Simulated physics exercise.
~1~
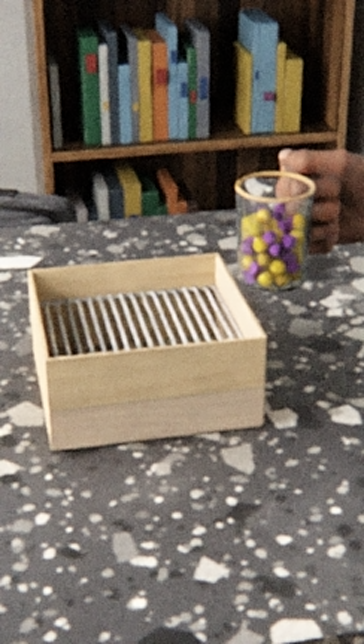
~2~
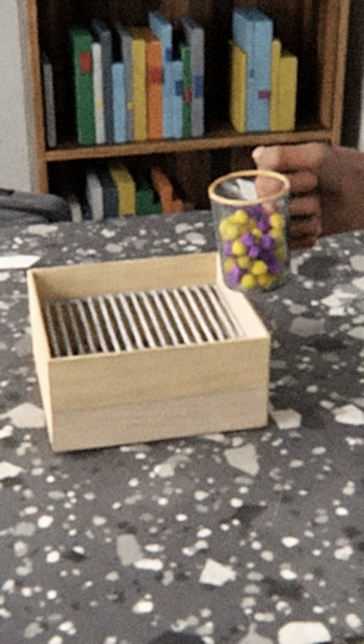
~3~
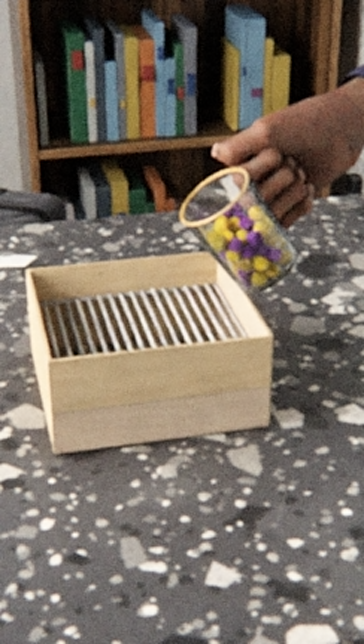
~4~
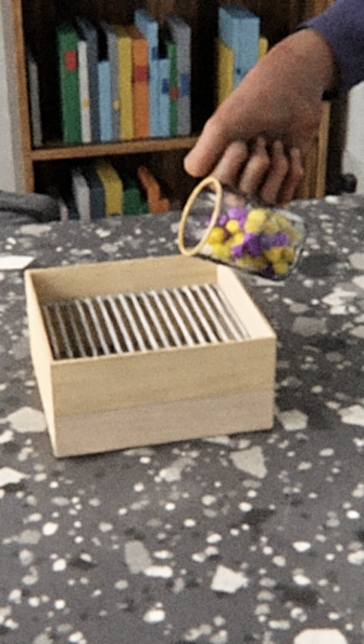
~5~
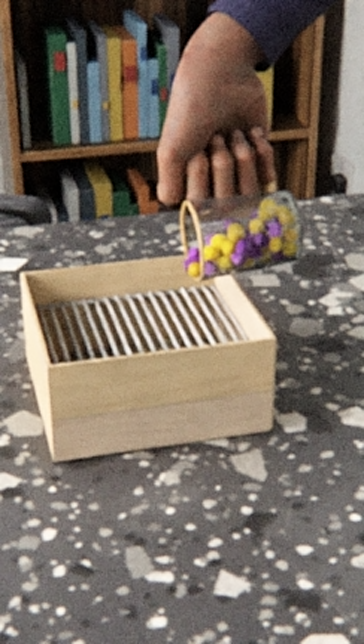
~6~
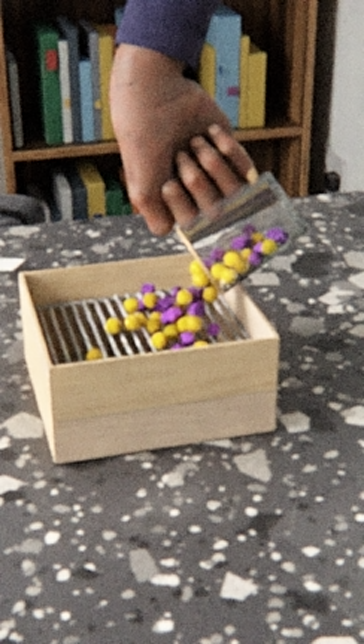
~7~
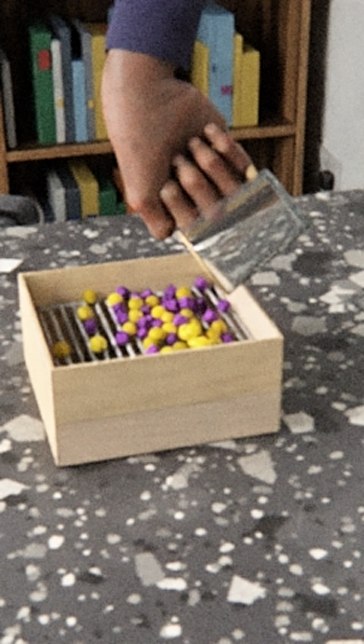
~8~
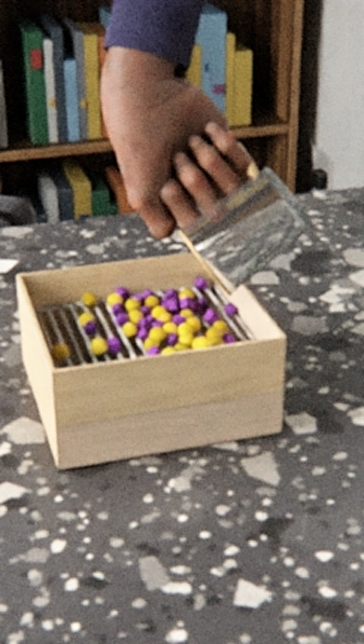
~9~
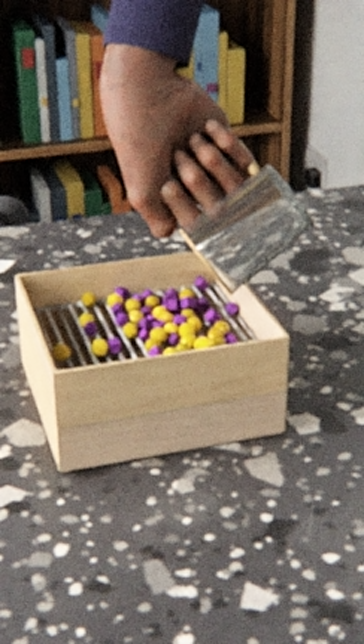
A hand tips a clear cup, pouring purple and yellow pieces that settle on the rack.
